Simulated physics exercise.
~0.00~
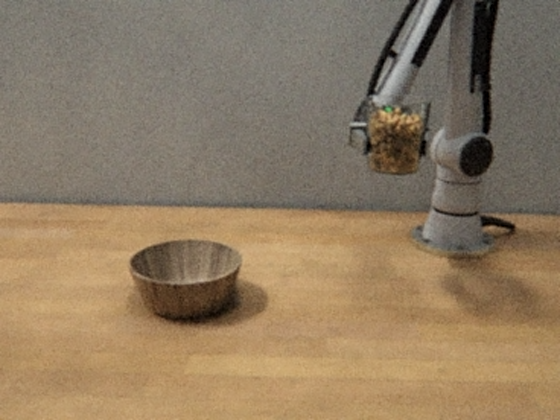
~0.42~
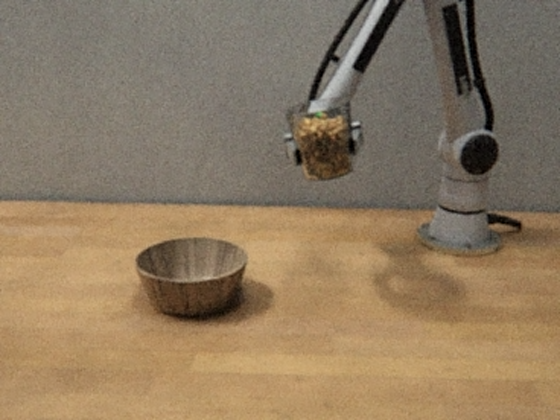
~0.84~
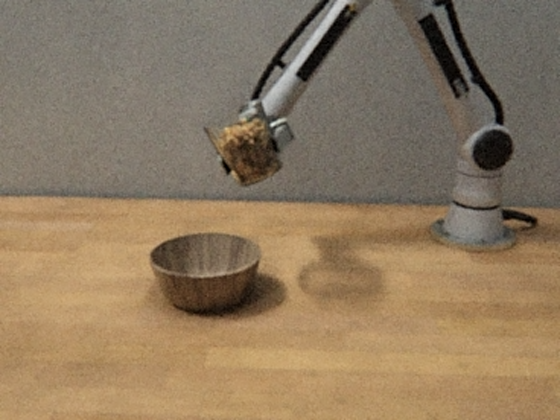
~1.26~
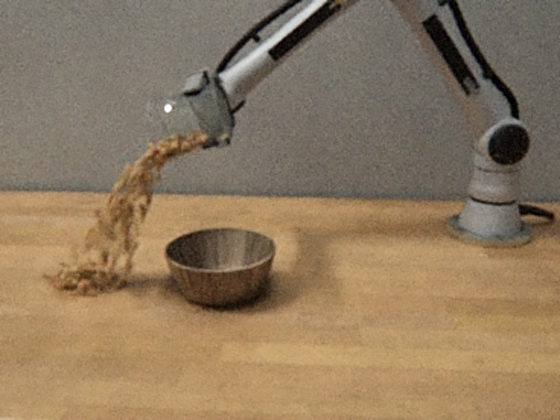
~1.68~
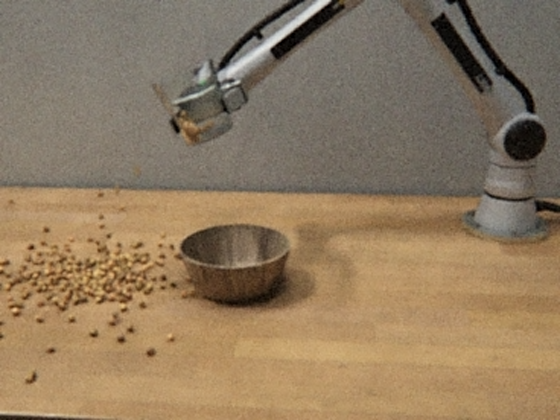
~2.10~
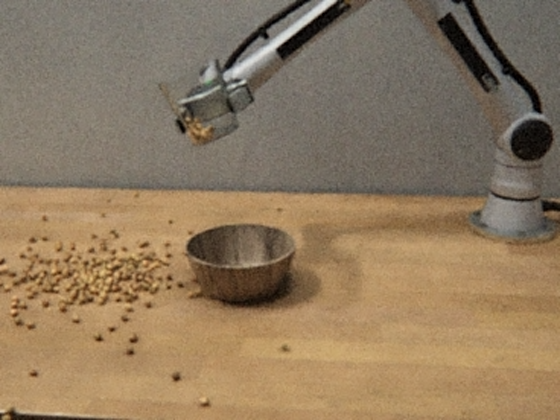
A pale grey robot arm with black cables stands at the right of a light wooden table against a plain grey wall, seen from the front and slightly above. It grips a clear tumbler filled with tan dried chickpeas, while a brown wooden bowl sits empty to the left. The arm carries the tumbler left, tilting it as it goes, and reaches past the bowl. The chickpeas pour out in a stream, land on the table left of the bowl and scatter widely. The arm then tips the tumbler partly back and holds still, a few chickpeas left inside and the bowl still looking empty.
